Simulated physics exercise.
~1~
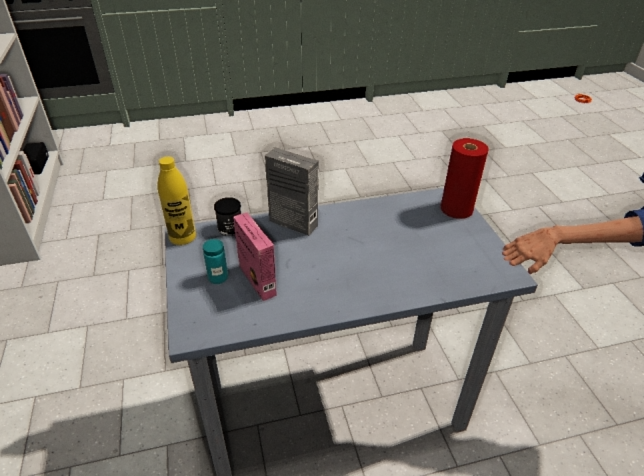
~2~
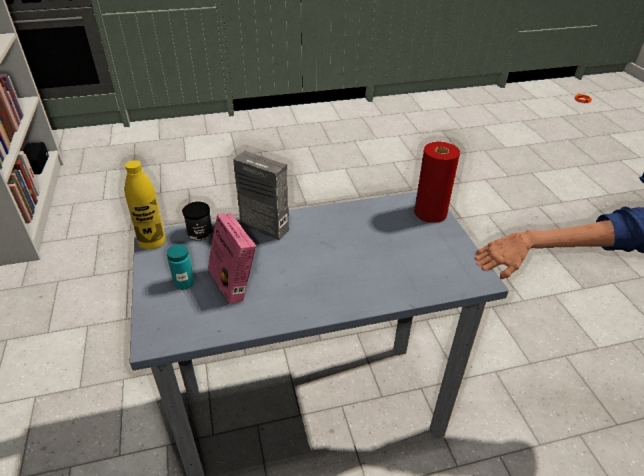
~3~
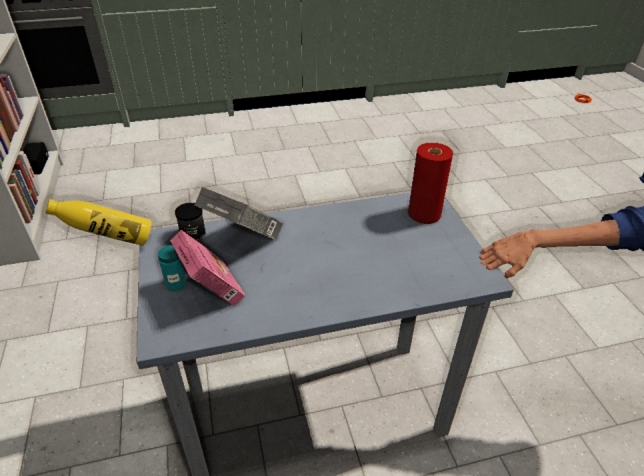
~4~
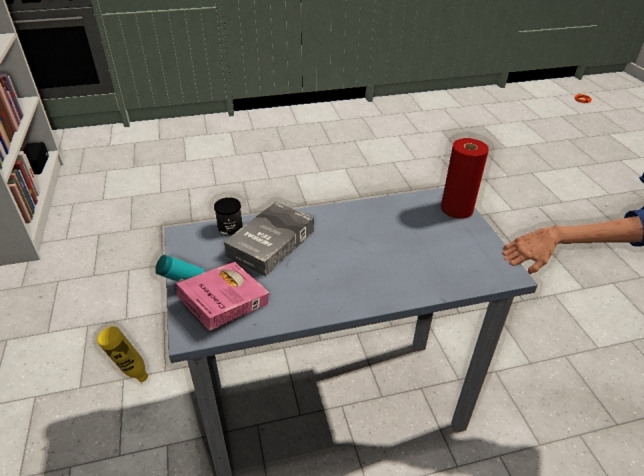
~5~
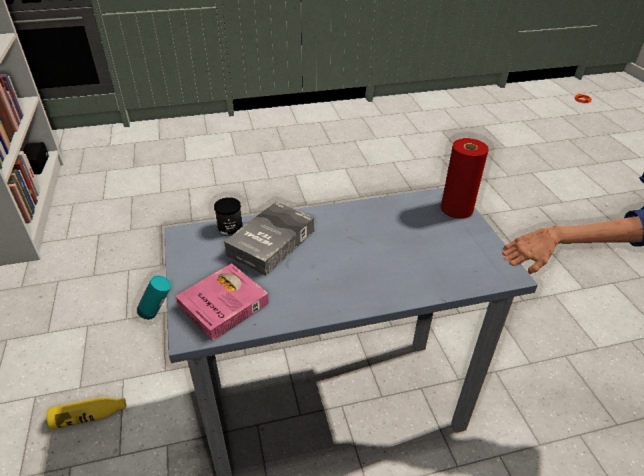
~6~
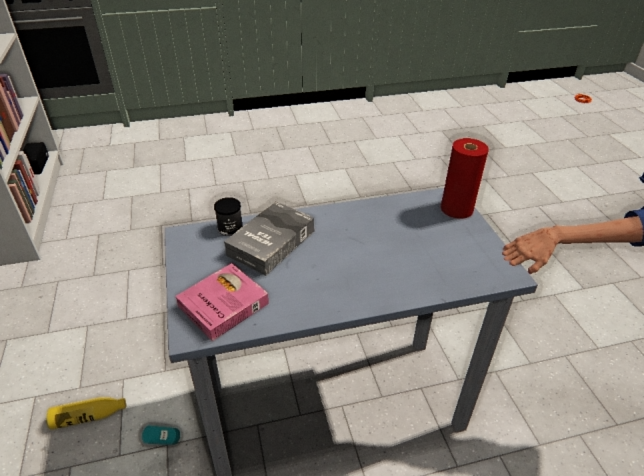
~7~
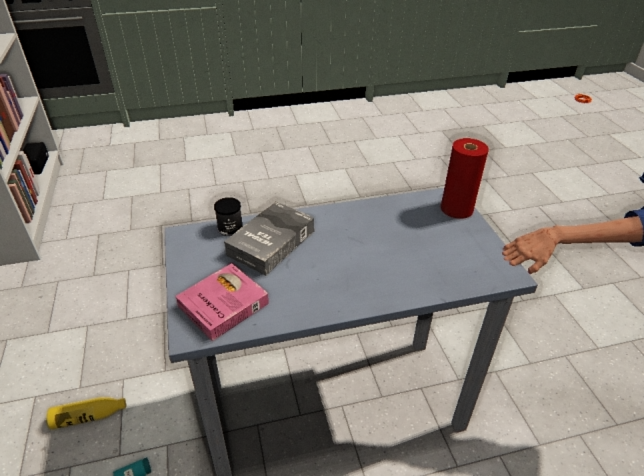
A hand rested by a small table as it jerked left and then back right, tipping the yellow bottle off the left edge and toppling the grey and pink packets; the turquoise shaker then fell too, leaving the black tin and red roll upright.
